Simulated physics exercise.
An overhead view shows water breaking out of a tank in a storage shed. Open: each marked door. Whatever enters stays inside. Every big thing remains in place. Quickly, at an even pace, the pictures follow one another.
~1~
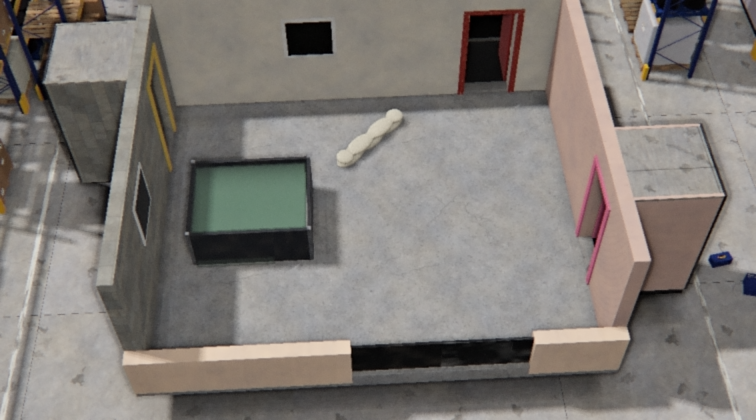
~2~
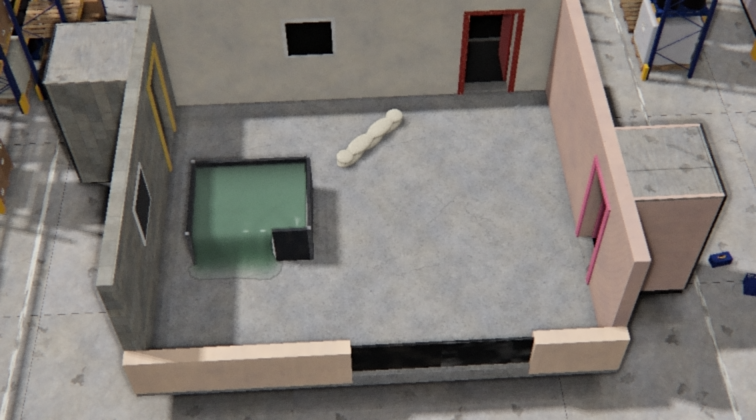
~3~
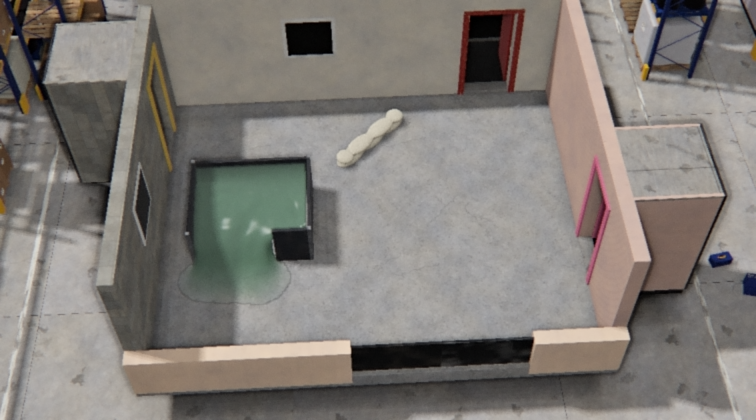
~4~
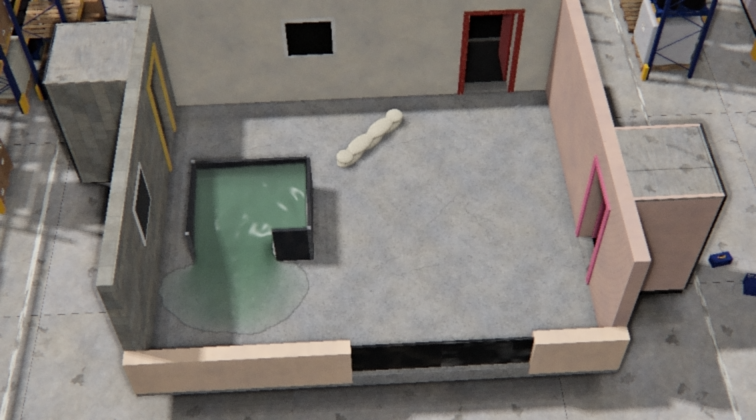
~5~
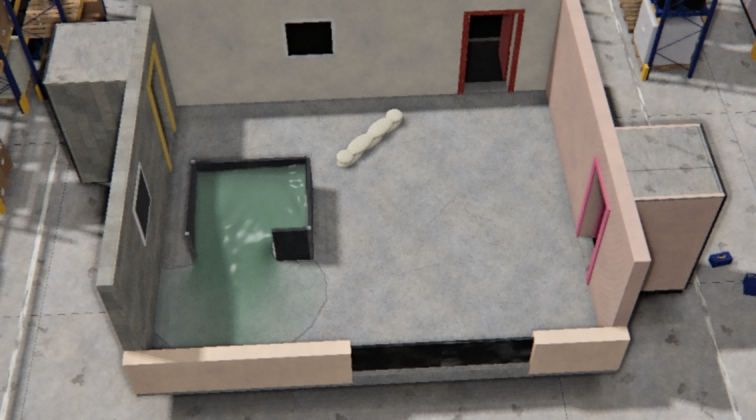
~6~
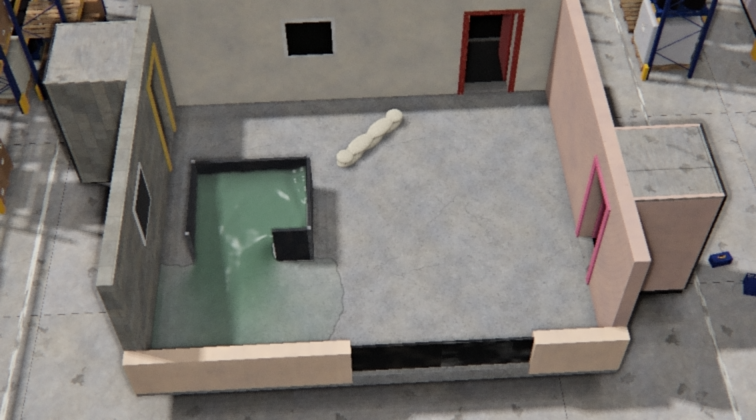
Green water pours from a gap in the tank's front wall and spreads across the floor.
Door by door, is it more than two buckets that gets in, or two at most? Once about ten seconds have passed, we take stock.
Result: The red door will go over two buckets; the yellow door will keep to two buckets; the pink door will go over two buckets.
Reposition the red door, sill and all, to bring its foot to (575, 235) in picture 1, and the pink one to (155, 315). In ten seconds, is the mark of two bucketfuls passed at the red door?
The red door overflows.
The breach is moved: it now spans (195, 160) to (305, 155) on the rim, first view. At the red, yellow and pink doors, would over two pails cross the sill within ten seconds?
At the doors, red never reaches it, yellow crosses the line and pink never reaches it.
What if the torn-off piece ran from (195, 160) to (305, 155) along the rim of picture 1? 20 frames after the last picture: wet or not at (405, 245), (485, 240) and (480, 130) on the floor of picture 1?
Going through them one by one, I'd say high and dry, then high and dry, then waterlogged.
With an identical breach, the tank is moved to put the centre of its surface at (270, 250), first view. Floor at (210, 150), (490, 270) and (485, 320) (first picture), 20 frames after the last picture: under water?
Point by point: Swamped; swamped; swamped.
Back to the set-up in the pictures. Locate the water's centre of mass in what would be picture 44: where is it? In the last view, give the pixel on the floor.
Near (356, 253).
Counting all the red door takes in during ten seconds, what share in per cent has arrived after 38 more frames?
It works out at roughly 0 percent of the ten-second total.
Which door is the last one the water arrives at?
My answer is the one in red.
A moment on, water covers 15 % of the floor; the red door not reached, the yellow door not reached, the pink door not reached.
Next, water covers 25 % of the floor; the red door not reached, the yellow door not reached, the pink door not reached.
Then, water covers 50 % of the floor; the red door not reached, the yellow door wet at the sill, nothing in, the pink door wet at the sill, nothing in.
Later, water covers 75 % of the floor; the red door not reached, the yellow door wet at the sill, nothing in, the pink door far over two buckets in.
In the end, water covers 95 % of the floor; the red door over two buckets in, the yellow door wet at the sill, nothing in, the pink door far over two buckets in.
